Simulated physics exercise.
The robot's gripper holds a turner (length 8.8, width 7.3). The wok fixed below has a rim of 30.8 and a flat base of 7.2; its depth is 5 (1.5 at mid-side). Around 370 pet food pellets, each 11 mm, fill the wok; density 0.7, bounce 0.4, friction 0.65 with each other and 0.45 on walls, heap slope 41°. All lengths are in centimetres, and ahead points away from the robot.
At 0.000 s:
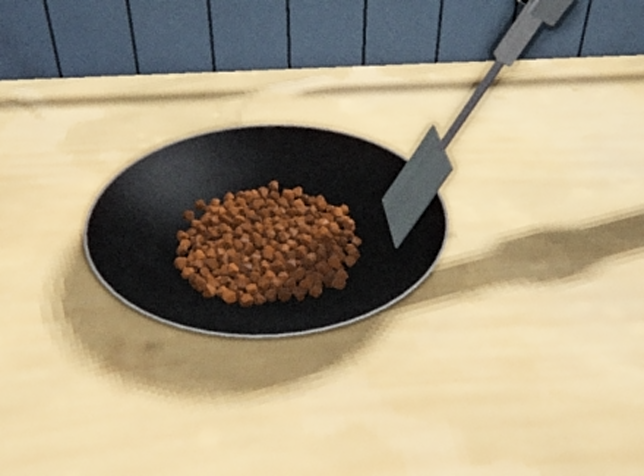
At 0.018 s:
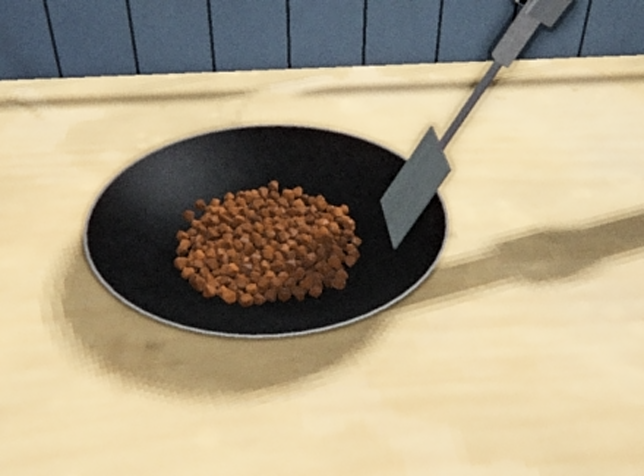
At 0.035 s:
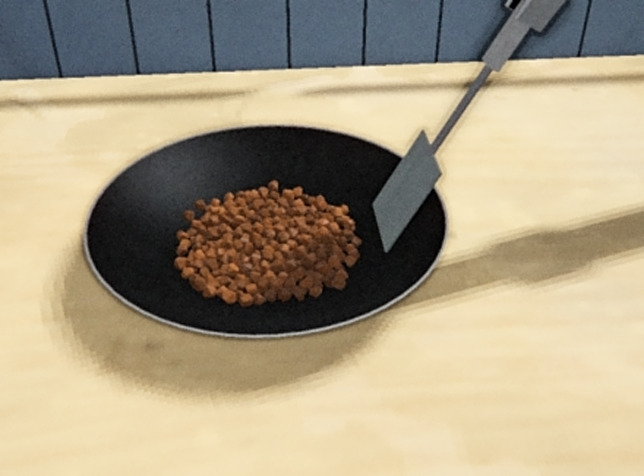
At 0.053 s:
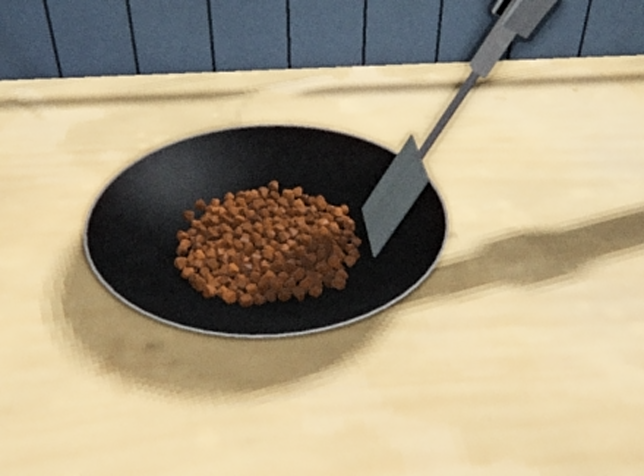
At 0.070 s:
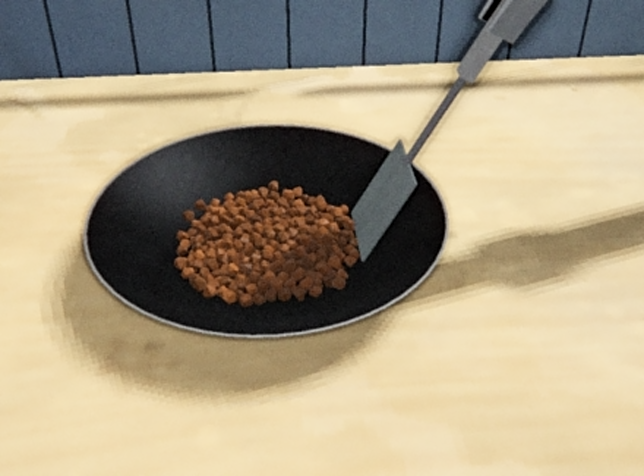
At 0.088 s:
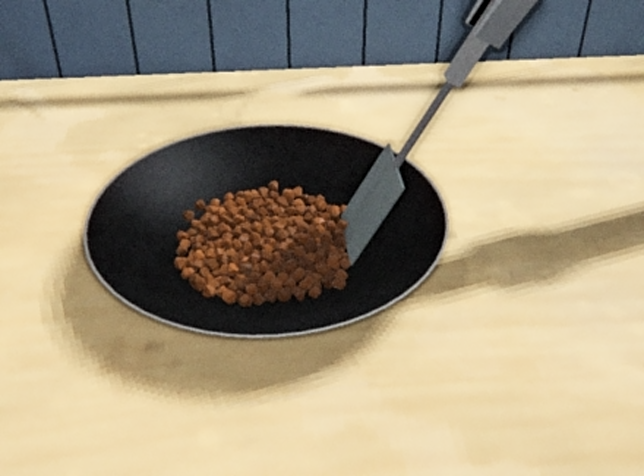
In a black wok, a gripper-held turner slides left to the edge of brown pellets.
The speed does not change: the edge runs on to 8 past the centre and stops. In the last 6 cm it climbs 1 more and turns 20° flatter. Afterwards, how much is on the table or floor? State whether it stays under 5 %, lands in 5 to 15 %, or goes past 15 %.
It lands in 5 to 15 %.
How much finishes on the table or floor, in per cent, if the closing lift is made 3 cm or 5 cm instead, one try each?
Some 0 and 5 per cent.
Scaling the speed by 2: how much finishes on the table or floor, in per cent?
Roughly 25 percent ends on the table or floor.
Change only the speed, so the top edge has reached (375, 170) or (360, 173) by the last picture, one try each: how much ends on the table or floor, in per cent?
About 15 and 25 percent.
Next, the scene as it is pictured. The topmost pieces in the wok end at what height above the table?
Height at the end: Around 7.0 cm.
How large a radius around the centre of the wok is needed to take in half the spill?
Roughly 20 cm from the middle.
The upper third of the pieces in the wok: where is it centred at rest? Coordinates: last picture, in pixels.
Close to pixel (130, 224).
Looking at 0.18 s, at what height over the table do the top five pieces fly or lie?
Height: Some 4 cm.
After 0.18 s, sloping 62°, highest piece 4 above the table; 373 in the wok.
After 0.28 s, sloping 55°, highest piece 6 above the table; 373 in the wok.
After 0.53 s, sloping 42°, highest piece 7 above the table; 340 in the wok, 32 on the table or floor, 1 on the blade or in flight.
After 1.58 s, sloping 42°, highest piece 7 above the table; 340 in the wok, 33 on the table or floor.
At rest, 340 in the wok, 33 on the table or floor. That is 9 % on the table or floor.
